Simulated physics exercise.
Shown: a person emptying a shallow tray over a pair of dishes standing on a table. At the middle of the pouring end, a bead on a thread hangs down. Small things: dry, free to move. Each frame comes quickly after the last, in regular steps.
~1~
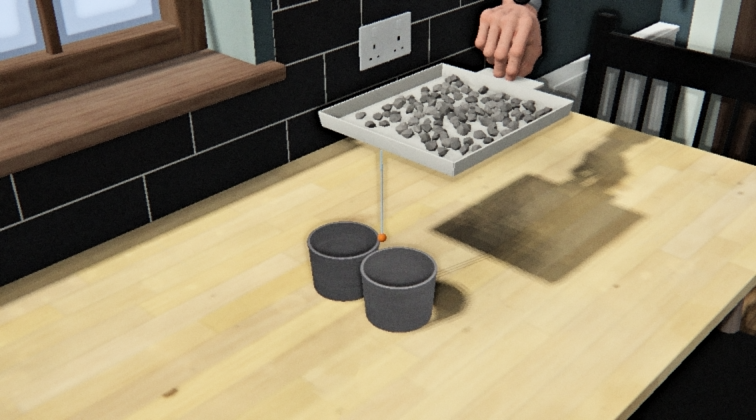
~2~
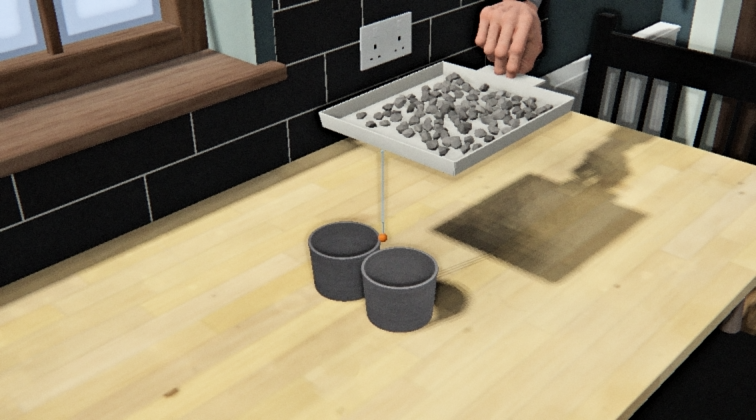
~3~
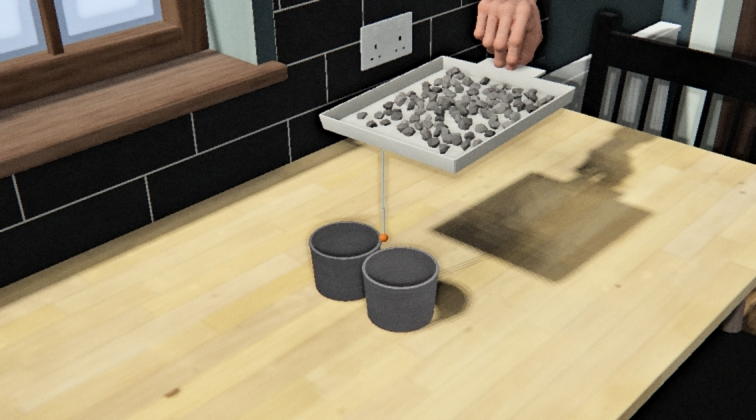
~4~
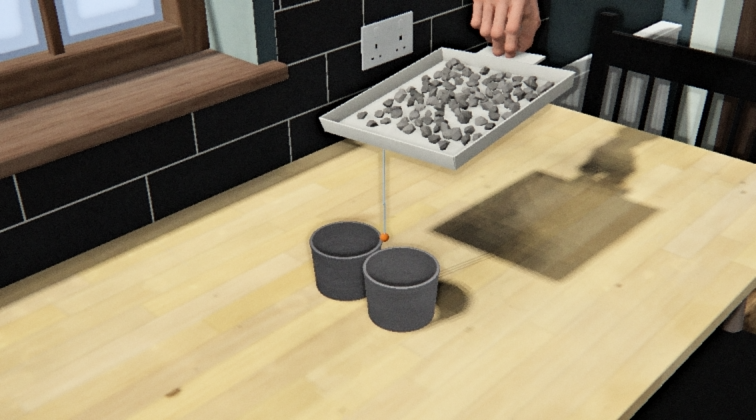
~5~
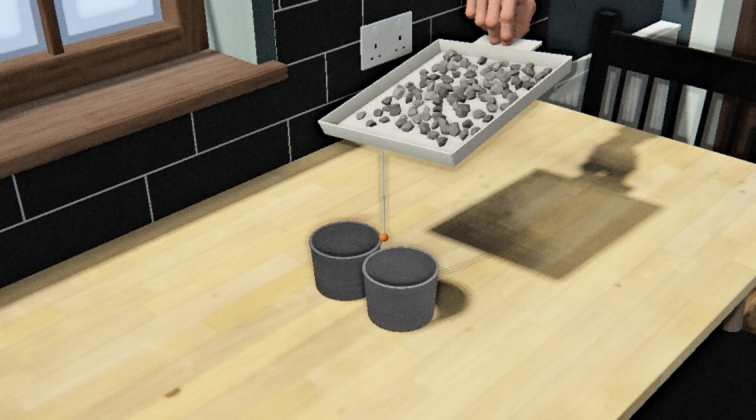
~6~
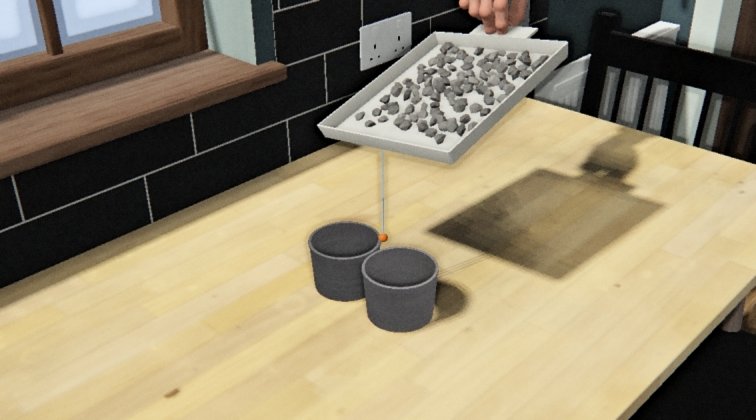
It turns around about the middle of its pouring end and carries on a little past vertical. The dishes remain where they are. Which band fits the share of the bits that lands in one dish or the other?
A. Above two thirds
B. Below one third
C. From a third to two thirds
From a third to two thirds.
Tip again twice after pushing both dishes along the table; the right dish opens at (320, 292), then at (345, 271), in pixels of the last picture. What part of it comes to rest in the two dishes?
Roughly 0 % and 30 %.
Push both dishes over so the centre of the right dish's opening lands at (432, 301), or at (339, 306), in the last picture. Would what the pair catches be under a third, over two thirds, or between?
At the first spot I'd expect under a third, and at the second spot less than a third.
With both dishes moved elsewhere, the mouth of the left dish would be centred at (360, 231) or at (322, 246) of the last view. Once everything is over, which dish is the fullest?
Try one: The left-side dish. Try two: The left-side dish.
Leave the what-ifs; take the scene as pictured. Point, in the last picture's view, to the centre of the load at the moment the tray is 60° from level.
The centre of the load shows up near (361, 119) in the last view.
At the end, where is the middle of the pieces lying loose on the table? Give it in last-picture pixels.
The middle lies near (295, 271).
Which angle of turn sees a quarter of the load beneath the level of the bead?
It's turned some 80 degrees by then.
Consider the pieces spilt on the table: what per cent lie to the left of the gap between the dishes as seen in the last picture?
About 90 %.
Soon after the last picture, tray tipped steeply; nearly all on the tray; a stray few in the air.
A little later, tray tipped right over; about a quarter on the tray; about a quarter in the left dish; about a quarter outside both; a small part in the air.
Later still, tray tipped past a quarter turn; about half in the left dish; about half outside both.
At rest, tray tipped past a quarter turn; none in the right dish; about half in the left dish; about half outside both.
